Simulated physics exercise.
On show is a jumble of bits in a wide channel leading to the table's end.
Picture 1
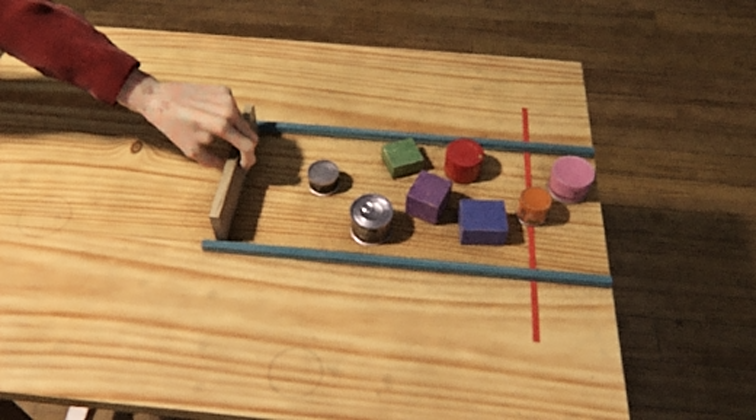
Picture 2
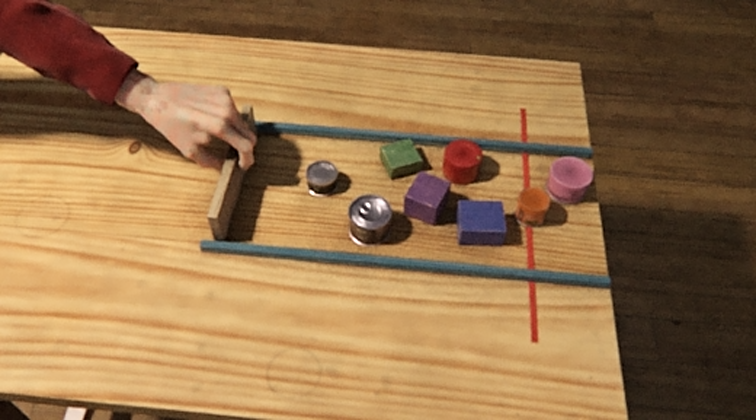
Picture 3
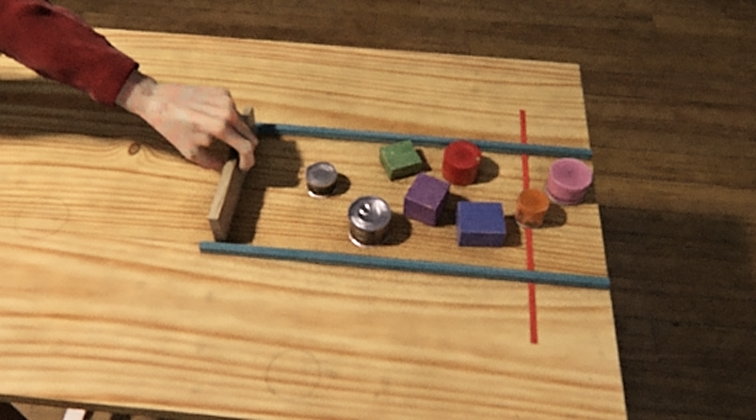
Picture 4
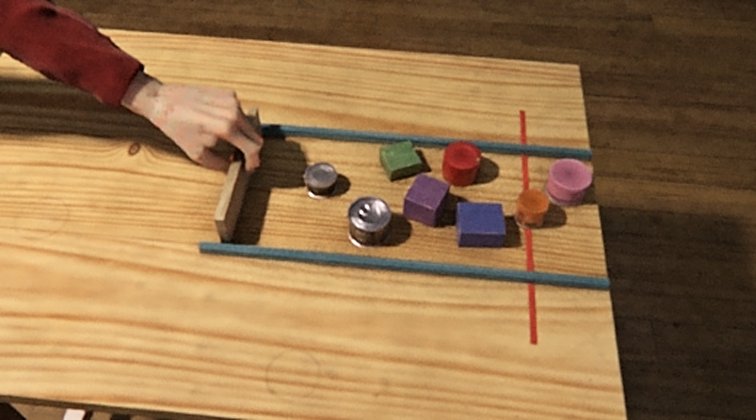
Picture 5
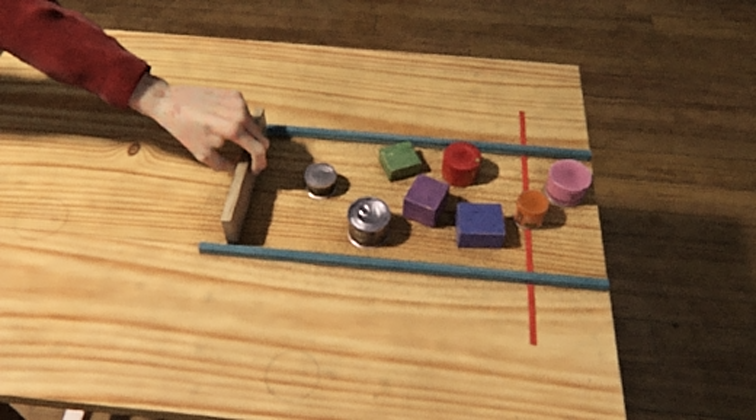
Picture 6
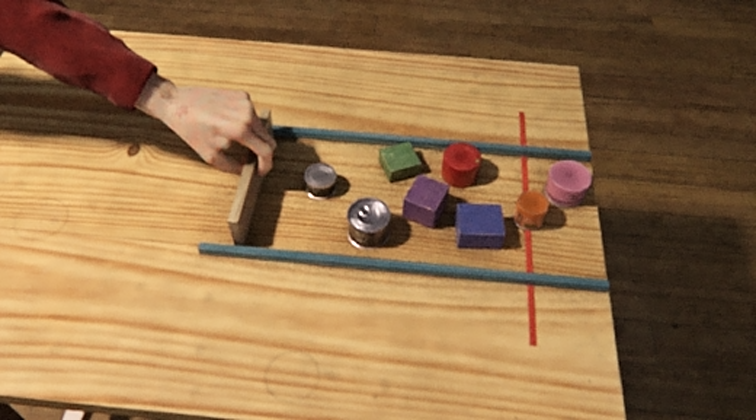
A hand in a red sleeve held a wooden board upright between two blue strips, then slid it slightly right, while the cans, colored blocks and round pieces ahead of it stayed practically still.
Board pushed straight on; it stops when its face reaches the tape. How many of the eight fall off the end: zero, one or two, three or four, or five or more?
The table loses one, maybe two.
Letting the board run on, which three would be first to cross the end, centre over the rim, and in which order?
The pink pot, the orange pot, the blue block.
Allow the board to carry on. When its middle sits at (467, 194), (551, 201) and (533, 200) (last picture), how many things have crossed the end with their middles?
Respectively 0, 4 and 2.
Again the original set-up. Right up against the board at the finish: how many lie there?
The number is 3.
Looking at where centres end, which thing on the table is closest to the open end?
It's the blue block.
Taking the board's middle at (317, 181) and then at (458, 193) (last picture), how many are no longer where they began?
So far 1, and 7 at the second.
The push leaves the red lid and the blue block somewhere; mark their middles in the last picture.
Final spots - red lid (580, 174), blue block (598, 258).
Early on, none off yet; pink pot at rest near (567, 185); orange pot at rest near (531, 211); blue block at rest near (479, 226).
A while later, none off yet; pink pot at rest near (567, 185); orange pot at rest near (531, 211); blue block travelled about its own width near (512, 243).
Finally, the number that fall off is one or two; lost, orange pot and pink pot.
